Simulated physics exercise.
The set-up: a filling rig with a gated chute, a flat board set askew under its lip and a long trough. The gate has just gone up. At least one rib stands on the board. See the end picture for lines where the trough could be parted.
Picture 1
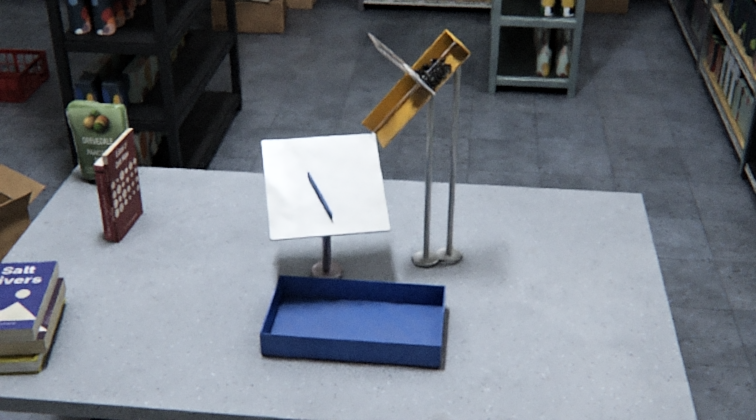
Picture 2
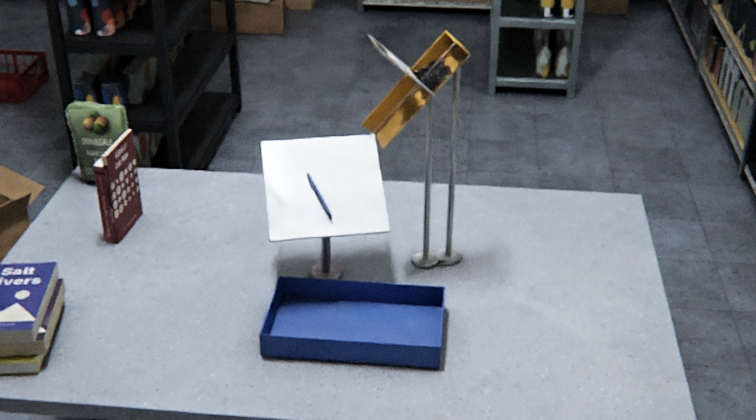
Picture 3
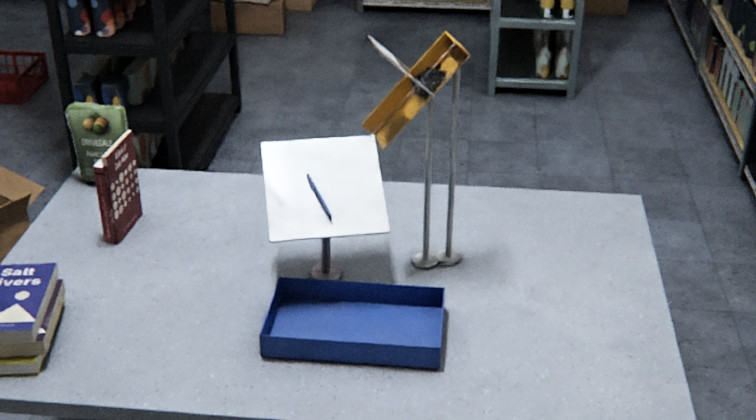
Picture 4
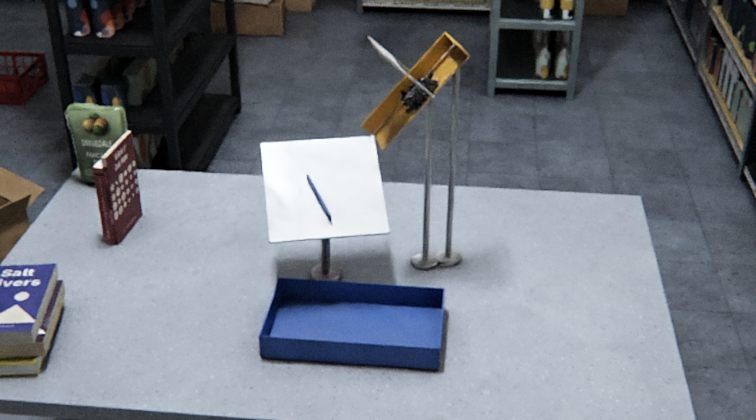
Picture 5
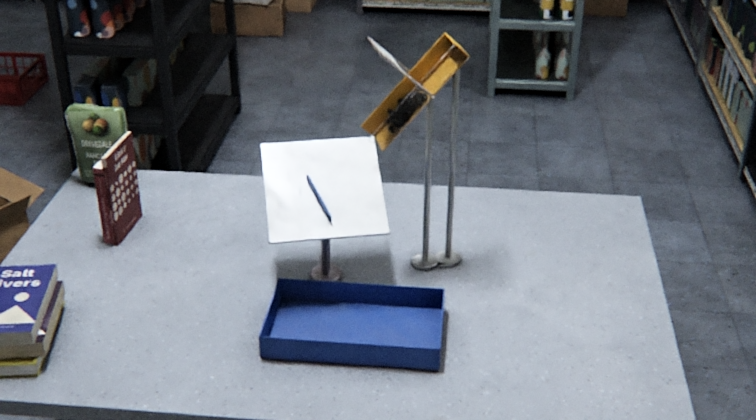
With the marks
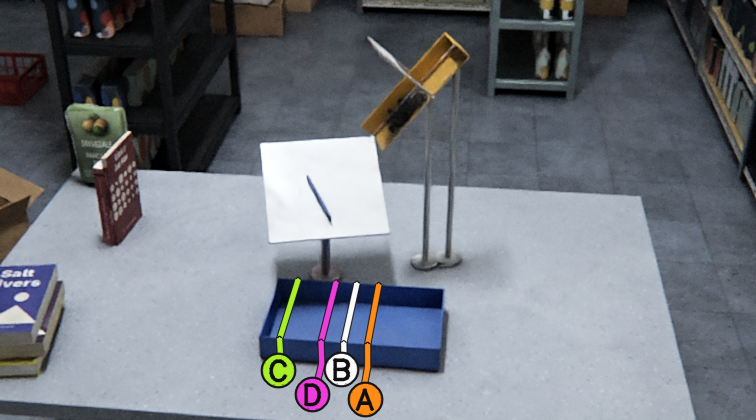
On a grey table in a room of shelves, a raised yellow chute stands behind a tilted white board with a dark blue rib and an empty blue trough; a small dark load slides partway down the chute.
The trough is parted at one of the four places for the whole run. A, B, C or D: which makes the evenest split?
Line B.
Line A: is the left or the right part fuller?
More lands on the left.
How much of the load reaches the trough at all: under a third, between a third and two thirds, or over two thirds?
It is over two thirds.
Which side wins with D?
The right side.
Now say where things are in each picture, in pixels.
The first picture shows load behind the gate at (432, 71), black beans; lip of the chute at (380, 141), sloping fairly steeply.
The second picture shows middle of the board at (324, 185), tilted fairly steeply; middle of its low edge at (331, 236); of its high edge at (318, 138).
The third picture shows front corners of the trough at (260, 335) and (440, 347), empty; front of the load at (418, 93).
The fourth picture shows middle of the load at (418, 92); its front at (407, 111), about a third of the way to the lip; rib from (307, 174) to (331, 217).
The fifth picture shows middle of the load at (406, 111); its front at (389, 129), most of the way to the lip.
On the marked copy, line A crosses the front rim at (367, 344); line B crosses the front rim at (343, 342); line C crosses the front rim at (279, 338); line D crosses the front rim at (321, 341).
With A, of what is caught, nearly all on the left of the divider, a stray few on the right.
With B, of what is caught, about two thirds on the left of the divider, about a third on the right.
With C, of what is caught, a stray few on the left of the divider, nearly all on the right.
With D, of what is caught, a small part on the left of the divider, nearly all on the right.
